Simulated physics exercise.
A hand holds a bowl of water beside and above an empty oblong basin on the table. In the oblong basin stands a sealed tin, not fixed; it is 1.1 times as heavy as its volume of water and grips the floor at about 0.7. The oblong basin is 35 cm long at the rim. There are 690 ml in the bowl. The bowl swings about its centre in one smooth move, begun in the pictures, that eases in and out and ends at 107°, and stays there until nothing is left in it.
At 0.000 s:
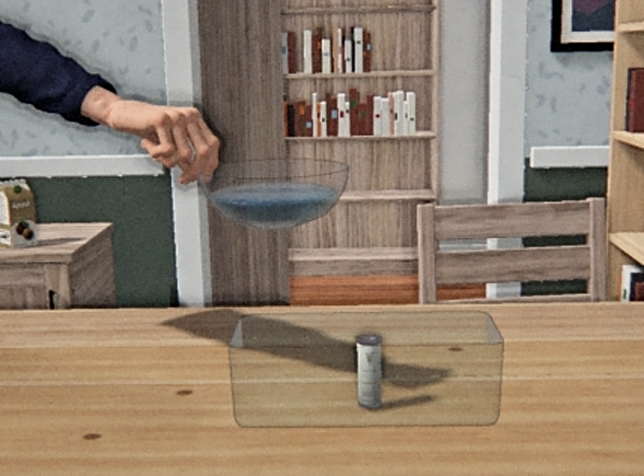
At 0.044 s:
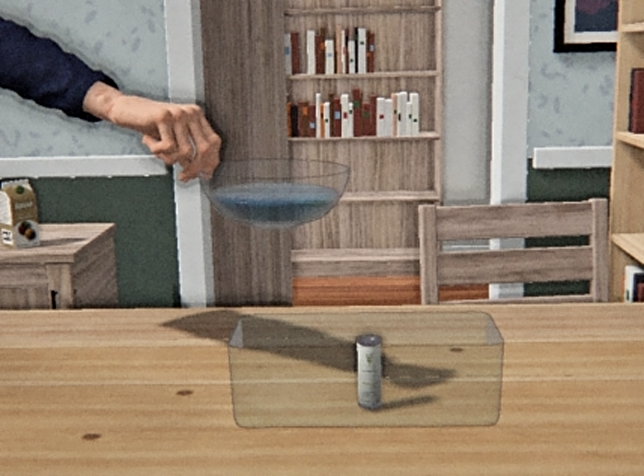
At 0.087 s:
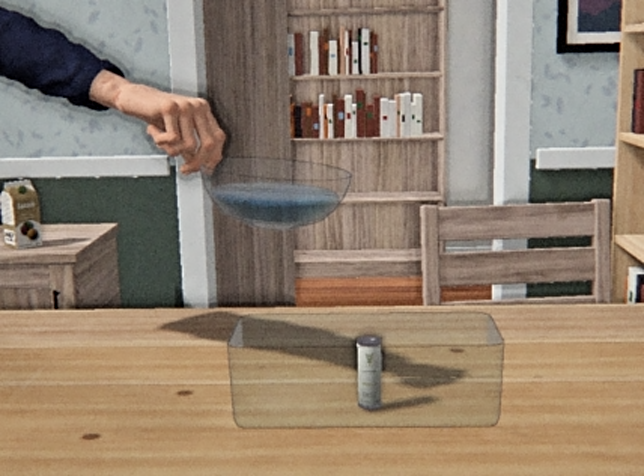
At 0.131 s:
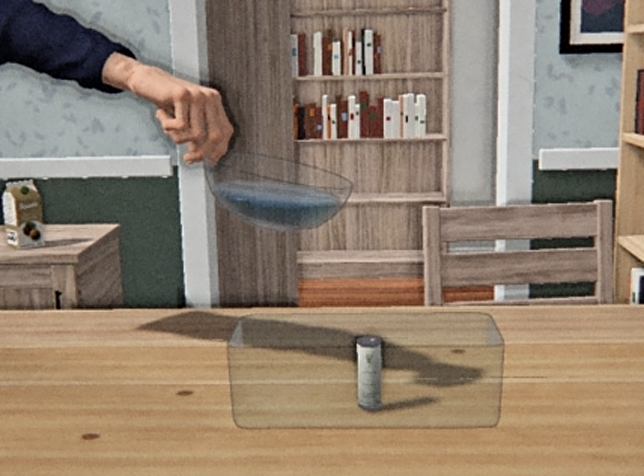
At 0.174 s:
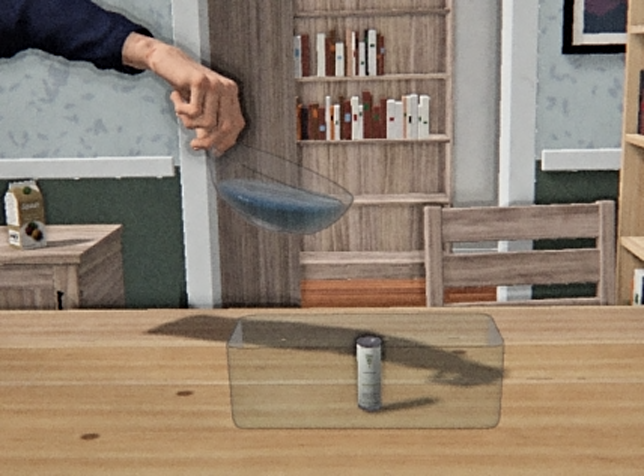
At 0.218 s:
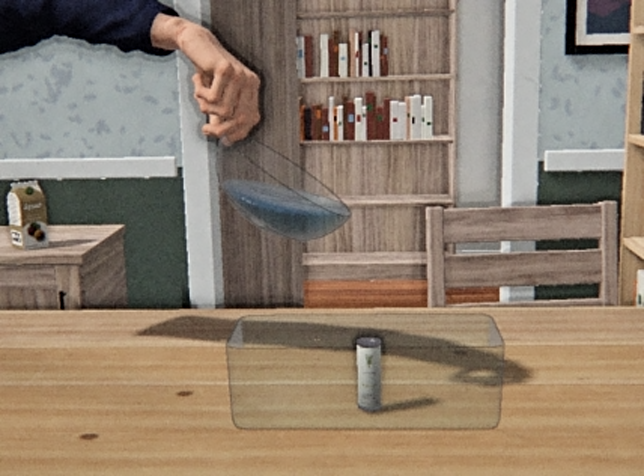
A hand tilting a clear bowl of water gradually down to the right above a clear oblong basin holding a small tin.
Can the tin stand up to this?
The tin stays up.
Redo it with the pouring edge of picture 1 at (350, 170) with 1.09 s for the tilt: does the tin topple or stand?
Then it remains upright.
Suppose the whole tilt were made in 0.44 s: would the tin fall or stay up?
Then it remains upright.
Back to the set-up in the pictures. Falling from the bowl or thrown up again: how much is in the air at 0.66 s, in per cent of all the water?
Near 12 in a hundred.
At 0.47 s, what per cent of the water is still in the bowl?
Some 2 per cent.
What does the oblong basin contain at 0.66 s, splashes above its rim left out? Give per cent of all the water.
Near 88 in a hundred.
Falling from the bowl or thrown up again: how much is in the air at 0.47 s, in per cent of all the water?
Near 56 in a hundred.
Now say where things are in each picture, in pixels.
In the first picture, it leans 0°; its right rim is at (348, 168); the water meets the walls at (210, 193) and (340, 191); the oblong basin's rim runs from (234, 332) to (496, 328); the tin's top is at (369, 342).
In the second picture, it leans 2°; its right rim is at (349, 170); the water meets the walls at (210, 192) and (341, 192).
In the third picture, it leans 6°; its right rim is at (351, 176); the water meets the walls at (211, 189) and (341, 194).
In the fourth picture, it leans 14°; its right rim is at (353, 187); the water meets the walls at (214, 185) and (343, 199).
In the fifth picture, it leans 24°; its right rim is at (353, 200); the water meets the walls at (218, 182) and (342, 203).
In the sixth picture, it leans 35°; its right rim is at (350, 216); the water meets the walls at (224, 182) and (346, 208).
After 0.47 s the tilt is 100° and 2 per cent is still to pour; the tin stands where it began.
After 0.66 s the tilt is 107° and 0 per cent is still to pour; the tin stands where it began.
After 0.85 s the tilt is 107° and 0 per cent is still to pour; the tin stands where it began.
After 1.06 s the tilt is 107° and 0 per cent is still to pour; the tin stands where it began.
In the end the tin stands where it began.
